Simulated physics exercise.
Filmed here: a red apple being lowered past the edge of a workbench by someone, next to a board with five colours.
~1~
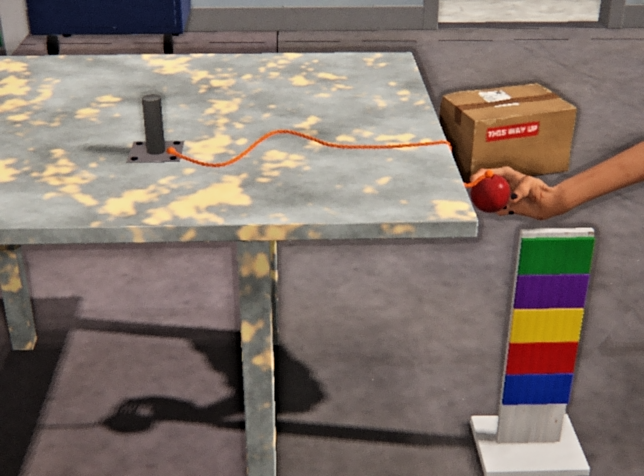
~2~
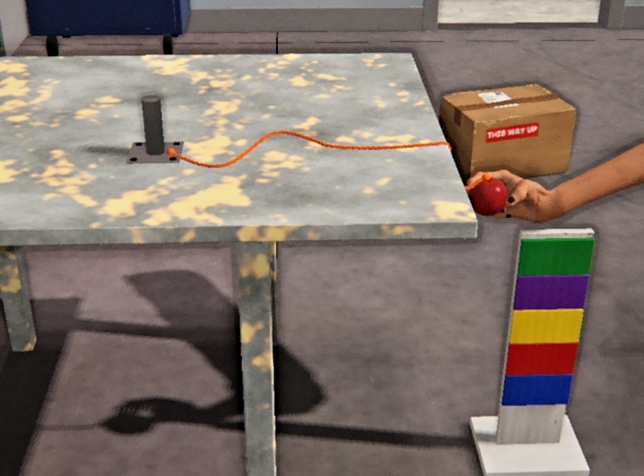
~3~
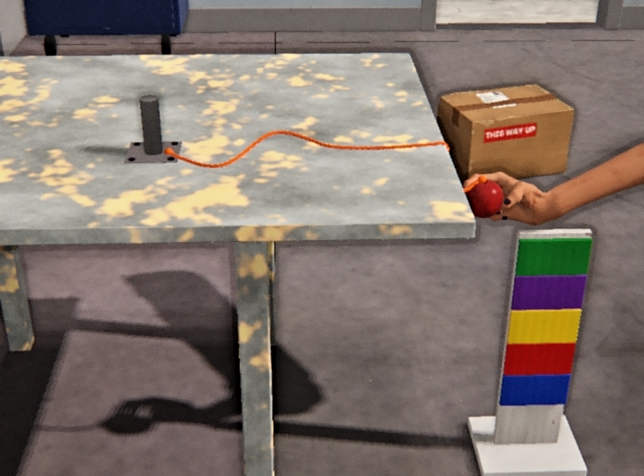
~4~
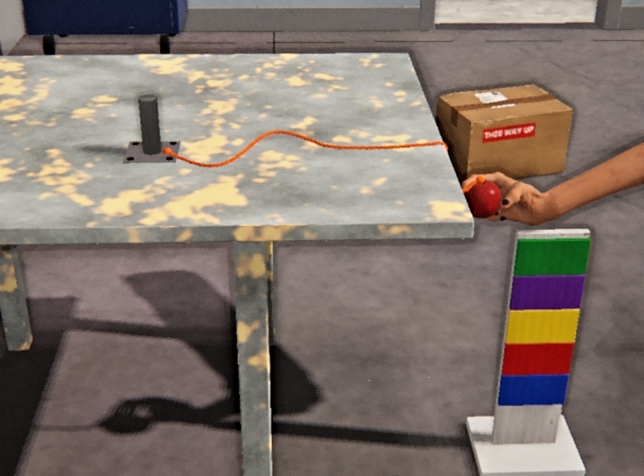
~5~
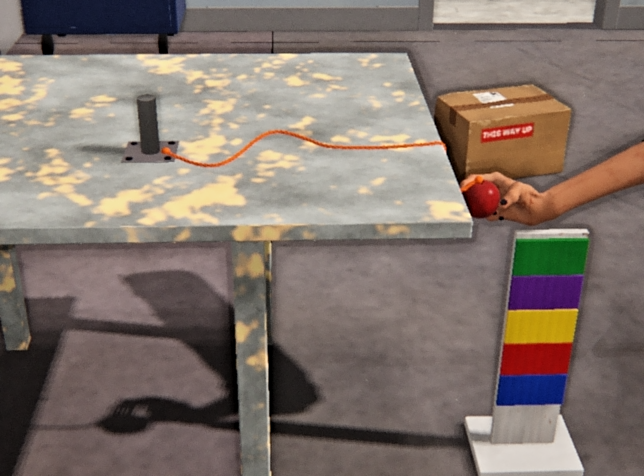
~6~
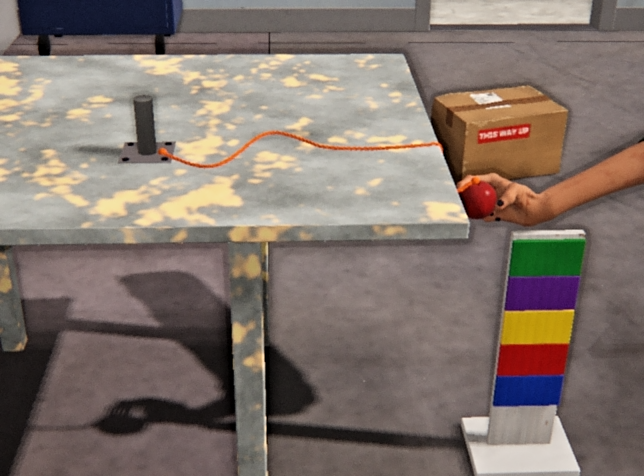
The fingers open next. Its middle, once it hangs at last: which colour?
Colour: Purple.
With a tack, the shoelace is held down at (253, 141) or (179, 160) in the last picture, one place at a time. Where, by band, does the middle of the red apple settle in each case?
Green, then purple.
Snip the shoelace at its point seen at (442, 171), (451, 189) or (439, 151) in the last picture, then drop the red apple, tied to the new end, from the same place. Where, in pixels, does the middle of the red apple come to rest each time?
The pixels are (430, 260), (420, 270) and (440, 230), in the order of the tries.
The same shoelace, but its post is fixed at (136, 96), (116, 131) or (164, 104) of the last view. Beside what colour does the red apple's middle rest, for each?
First try: Green; second try: Green; third try: Purple.
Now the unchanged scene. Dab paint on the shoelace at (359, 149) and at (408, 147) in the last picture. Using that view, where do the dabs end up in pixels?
(432, 147), then (439, 188).
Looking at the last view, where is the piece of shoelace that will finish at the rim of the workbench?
Around (366, 149).
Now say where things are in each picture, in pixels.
In the first picture, red apple (490, 193); green (557, 258); purple (552, 293); yellow (547, 327); red (542, 359); blue (538, 390).
In the second picture, red apple (487, 197); shoelace through (197, 163) (252, 148) (305, 138) (374, 148) (447, 150).
In the third picture, red apple (484, 199).
In the fourth picture, red apple (482, 199); shoelace through (193, 163) (249, 147) (302, 137) (371, 148) (444, 150).
In the fifth picture, red apple (480, 199).
In the sixth picture, red apple (477, 200); shoelace through (189, 164) (244, 148) (297, 138) (366, 149) (439, 151).
Early on, apple near (454, 285); level with purple.
Midway, apple near (399, 300); level with purple.
Near the end, apple near (426, 300); level with purple.
Finally, apple near (436, 305); level with purple. The purple one.
